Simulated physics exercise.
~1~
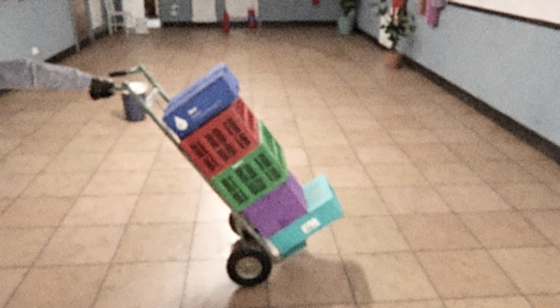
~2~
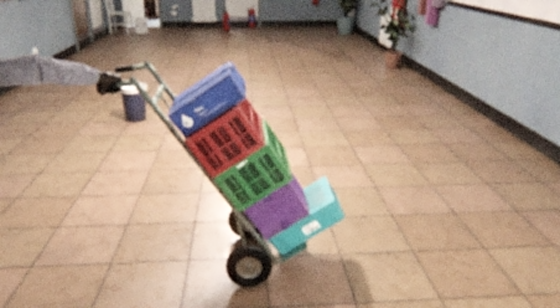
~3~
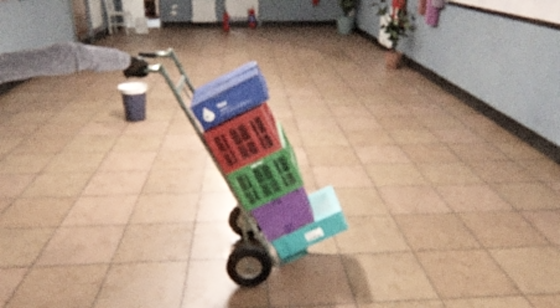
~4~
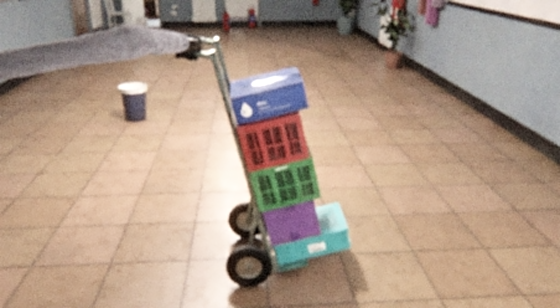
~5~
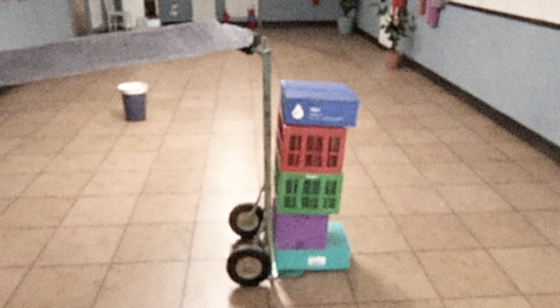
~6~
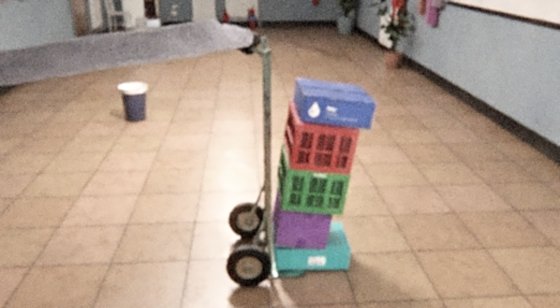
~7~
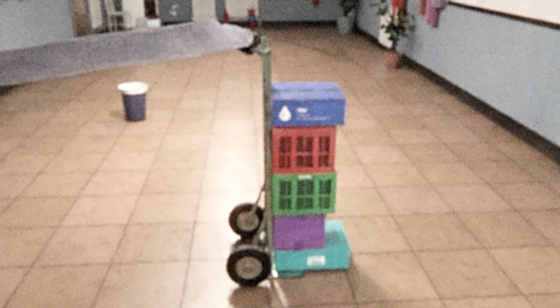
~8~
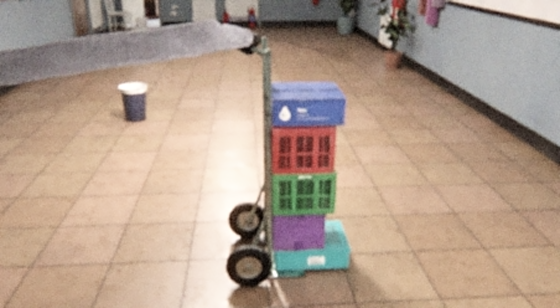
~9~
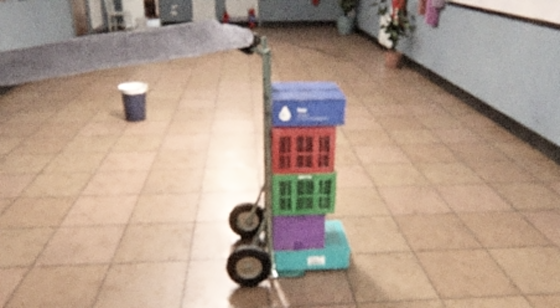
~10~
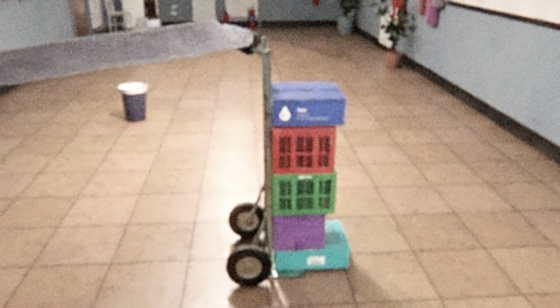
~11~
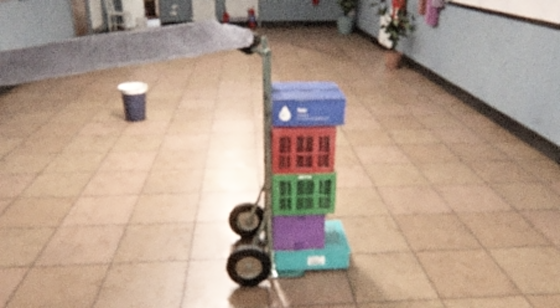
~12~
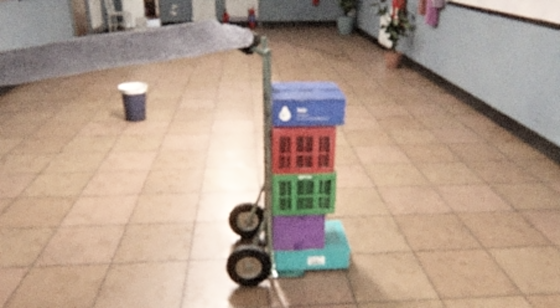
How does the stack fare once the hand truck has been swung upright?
It stays together, with nothing tipped over or dropped. The upper part leans out to the right for a moment, then settles back against the truck.
In a room with a tan tiled floor and pale blue walls, seen from the side, a gloved hand at the left grips a two-wheeled hand truck leaning back to the left. It carries a stack with a turquoise tote at the bottom, then a purple box, a green crate, a red crate and a blue box on top. The arm swings the truck upright faster and faster. As it stops, the upper part of the stack tips to the right, away from the frame of the truck, then rocks back against it. The truck stands still, with everything still stacked.
